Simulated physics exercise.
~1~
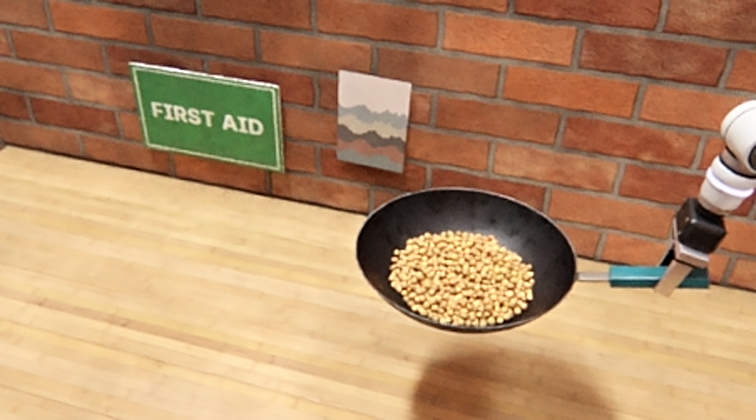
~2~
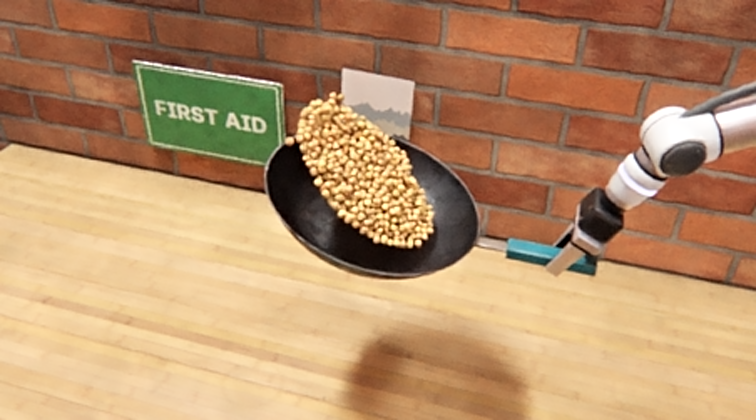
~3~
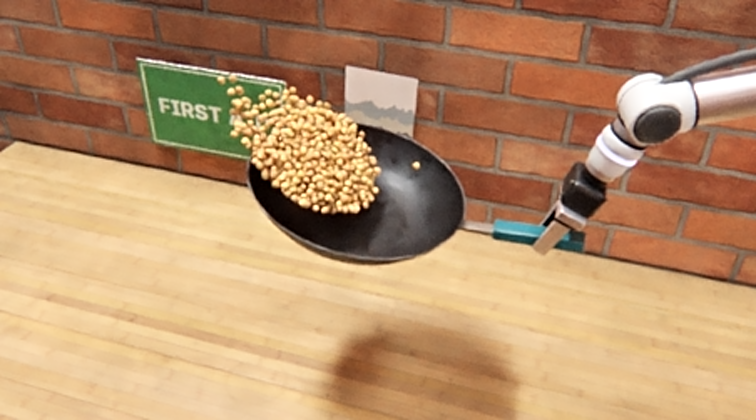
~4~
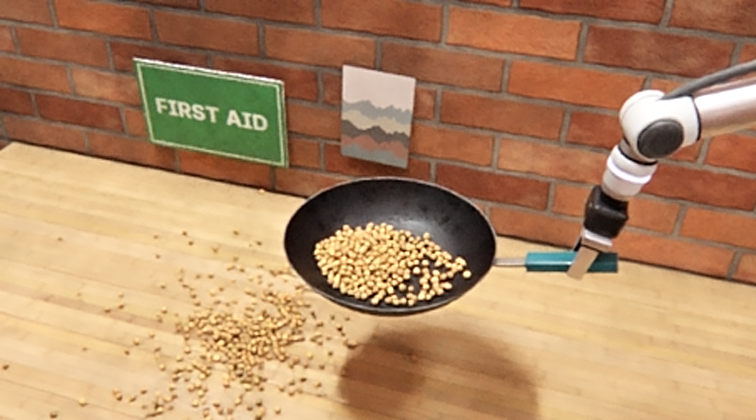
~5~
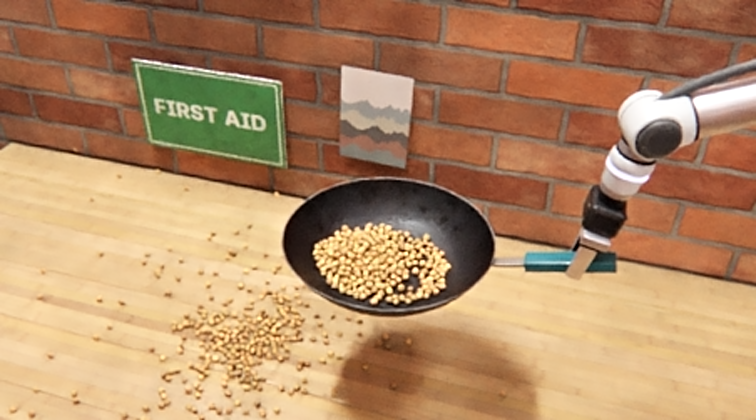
A robot arm tosses chickpeas in a black wok, spilling about half onto the wooden table.
